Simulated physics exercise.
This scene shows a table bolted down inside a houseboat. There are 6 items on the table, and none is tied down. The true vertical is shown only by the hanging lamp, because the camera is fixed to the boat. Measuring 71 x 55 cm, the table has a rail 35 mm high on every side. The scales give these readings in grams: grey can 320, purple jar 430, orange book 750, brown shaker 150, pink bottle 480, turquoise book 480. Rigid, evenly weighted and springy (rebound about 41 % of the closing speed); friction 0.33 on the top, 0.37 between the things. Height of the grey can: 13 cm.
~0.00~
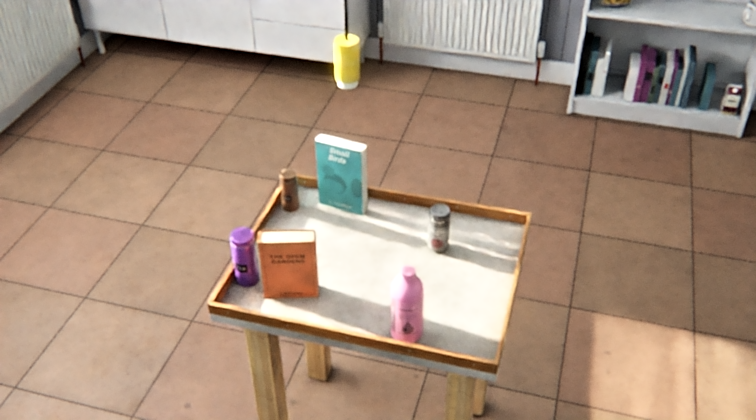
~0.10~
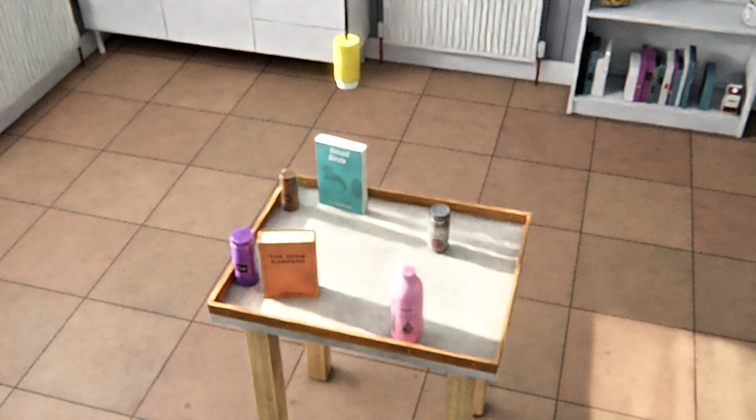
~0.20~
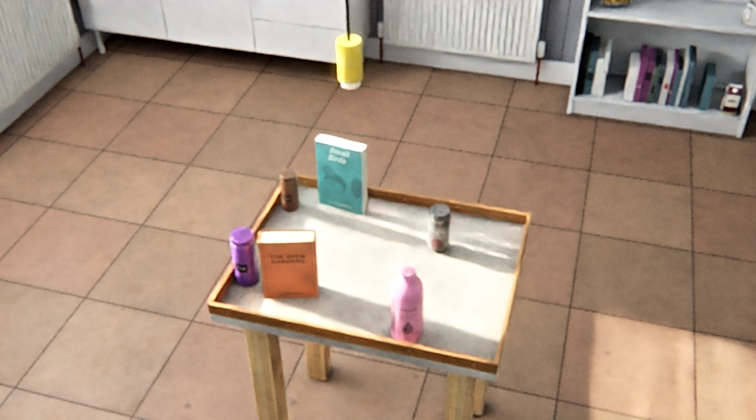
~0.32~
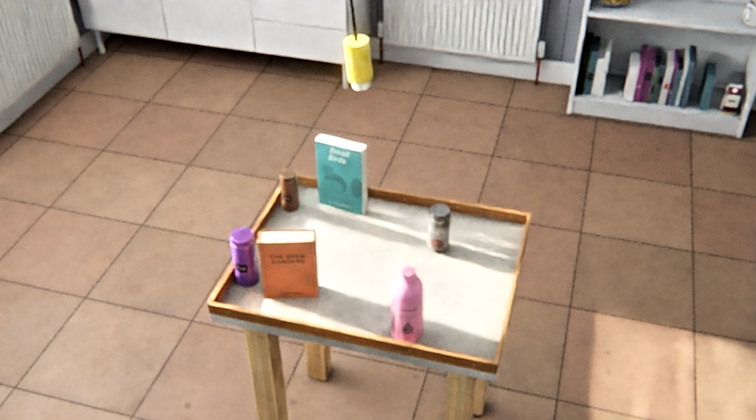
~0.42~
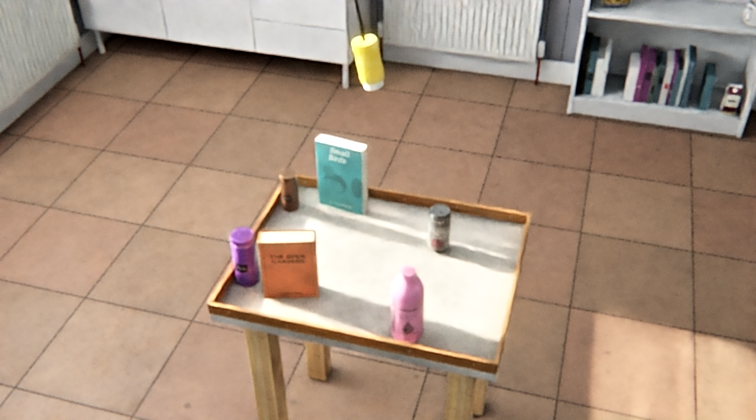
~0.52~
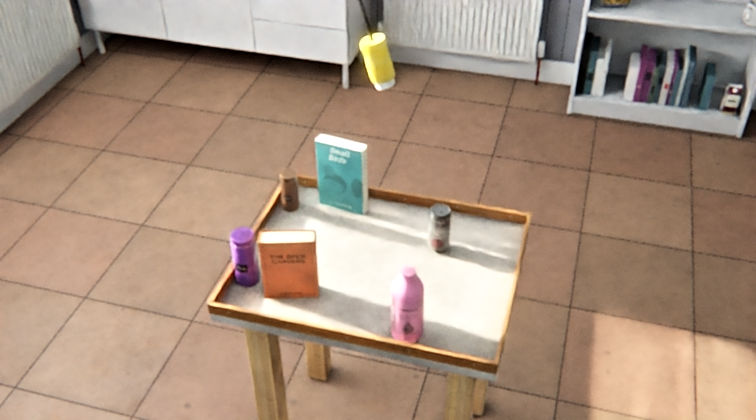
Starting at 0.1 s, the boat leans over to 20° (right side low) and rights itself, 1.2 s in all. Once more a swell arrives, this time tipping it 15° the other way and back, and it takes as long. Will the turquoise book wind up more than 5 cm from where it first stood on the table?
No.
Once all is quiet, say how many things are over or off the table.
Total: 0.
After 0.82 s, boat heeled 18°, right side down.
After 0.92 s, boat heeled 14°, right side down.
After 1.62 s, boat heeled 8°, left side down.
After 2.52 s, boat level.
In the end (3.0 s), all 6 under 5 cm from the start. At the end, from the last picture's camera, turquoise book near (346, 176).
